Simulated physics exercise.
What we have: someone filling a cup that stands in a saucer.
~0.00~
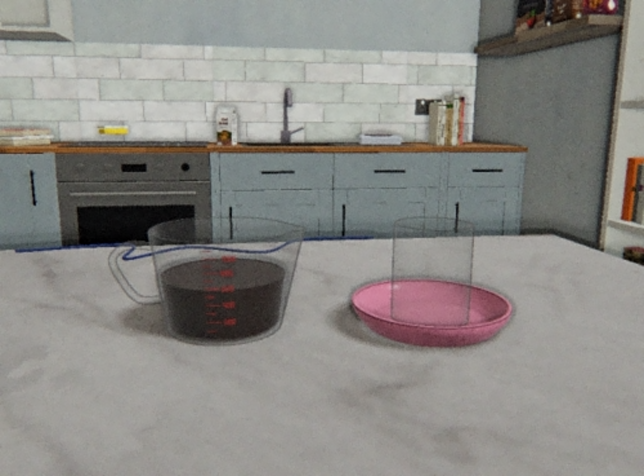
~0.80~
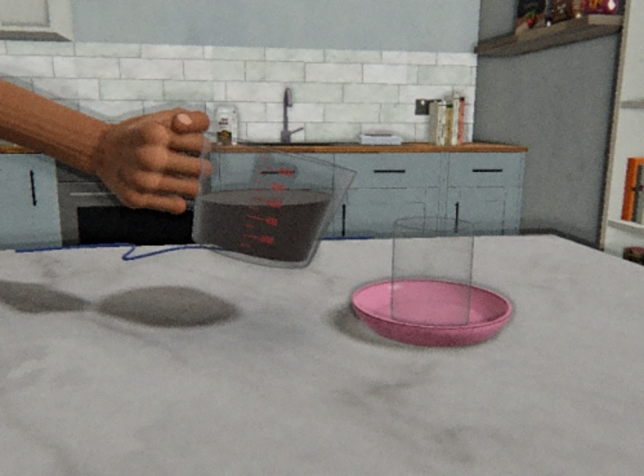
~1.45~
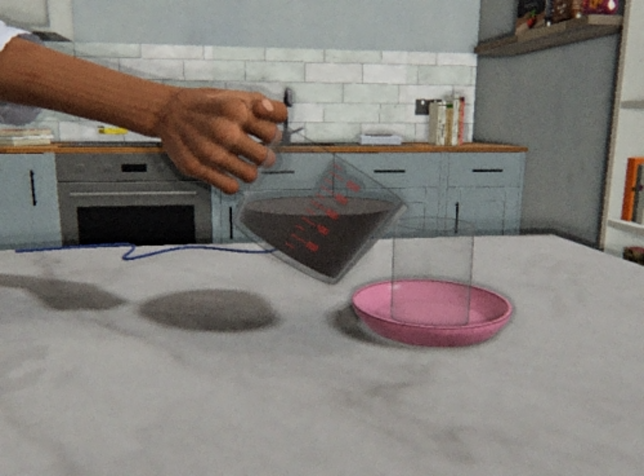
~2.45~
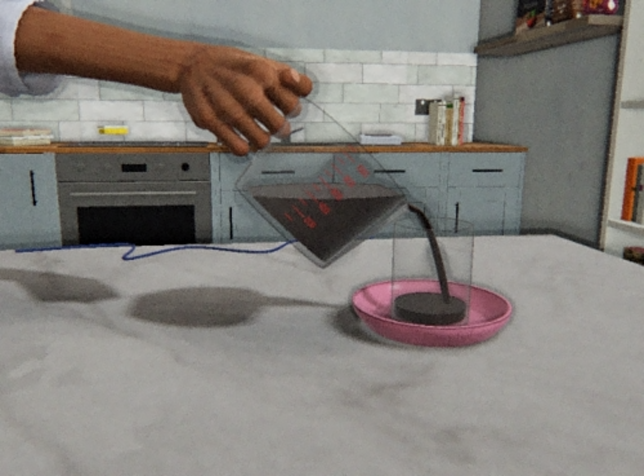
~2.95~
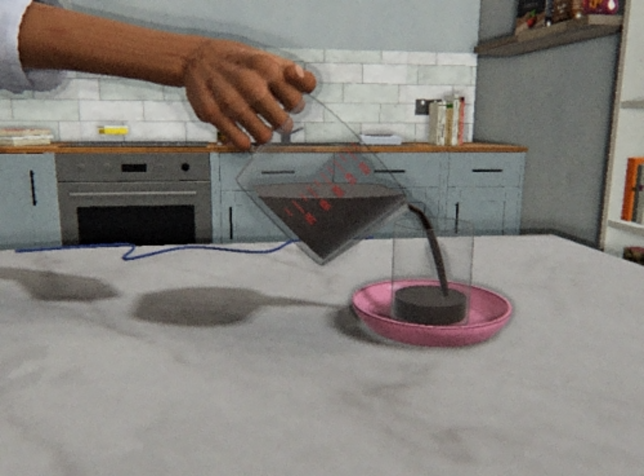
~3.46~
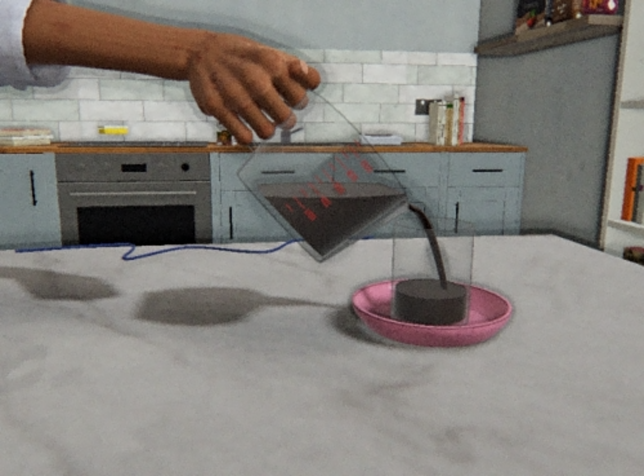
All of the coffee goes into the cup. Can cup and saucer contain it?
The coffee gets as far as the saucer.
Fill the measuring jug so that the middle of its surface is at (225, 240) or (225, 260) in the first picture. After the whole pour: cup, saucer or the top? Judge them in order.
In turn: Floods the top, past the saucer.
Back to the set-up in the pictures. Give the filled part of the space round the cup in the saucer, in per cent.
Some 60 per cent.
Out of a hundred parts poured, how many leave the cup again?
Roughly 25 per cent.
After 6.5 s, the cup is about three quarters full; the saucer is dry.
After 8.8 s, the cup is full to the brim; the saucer is wet, with room to spare.
After 11.2 s, the cup is full to the brim; the saucer is wet, with room to spare.
